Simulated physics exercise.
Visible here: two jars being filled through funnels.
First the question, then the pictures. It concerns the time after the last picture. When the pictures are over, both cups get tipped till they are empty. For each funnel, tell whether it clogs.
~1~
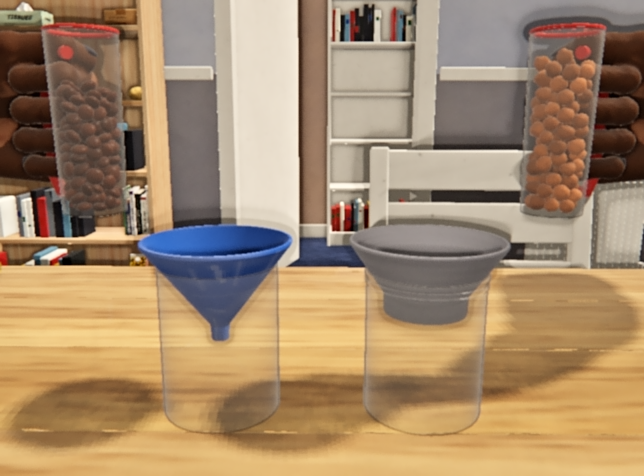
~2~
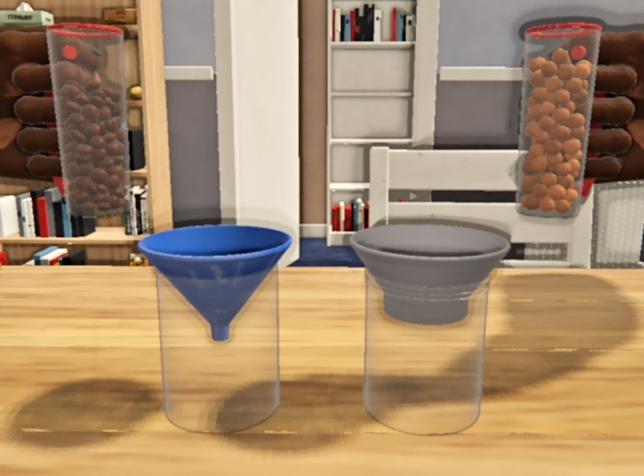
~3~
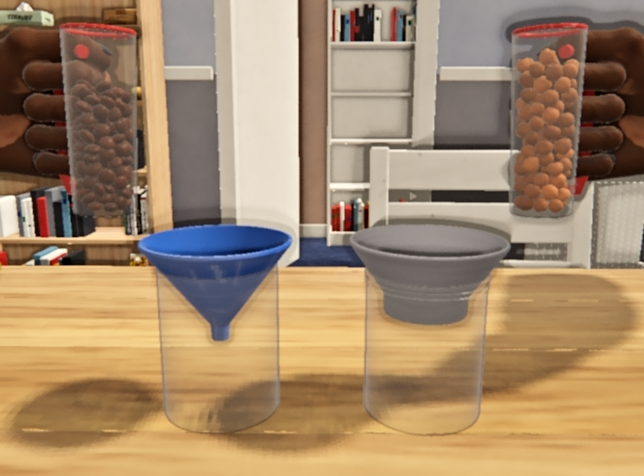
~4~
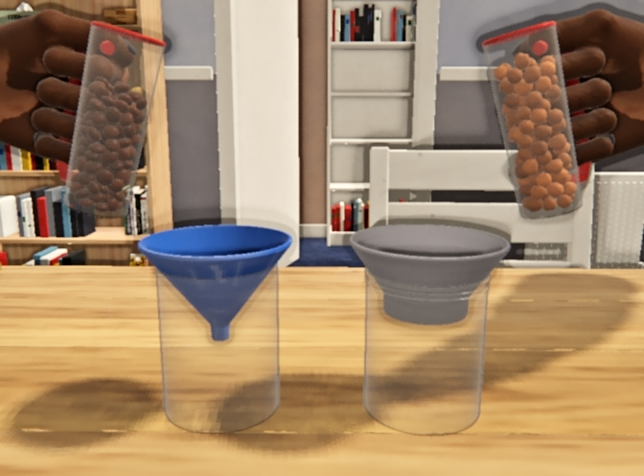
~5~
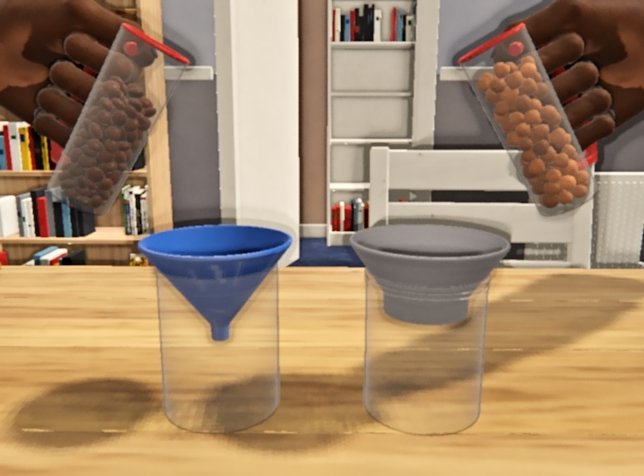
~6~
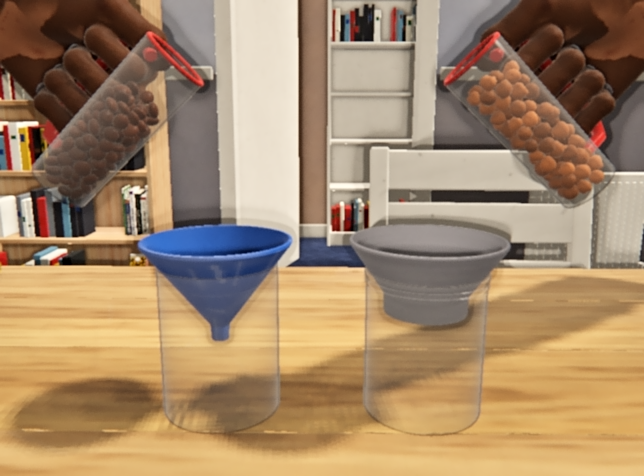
My prediction: Left: Most likely it stops flowing; right: Most likely it empties out fully.
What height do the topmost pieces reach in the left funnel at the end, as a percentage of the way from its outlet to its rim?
Some 90 per cent.
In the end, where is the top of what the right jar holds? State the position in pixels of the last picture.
Roughly (441, 379).
Then, 0.42 s past the last view, left, all still in the cup; right, all still in the cup.
Then, 0.78 s past the last view, left, nearly all still in the cup, a stray few in or over the funnel; right, nearly all still in the cup, a stray few in or over the funnel.
Then, 1.10 s past the last view, left, about half still in the cup, about half in or over the funnel; right, about half still in the cup, about a quarter in or over the funnel, about a quarter down in the jar.
Finally, left, all stuck in the funnel, none down in the jar; right, all down in the jar.
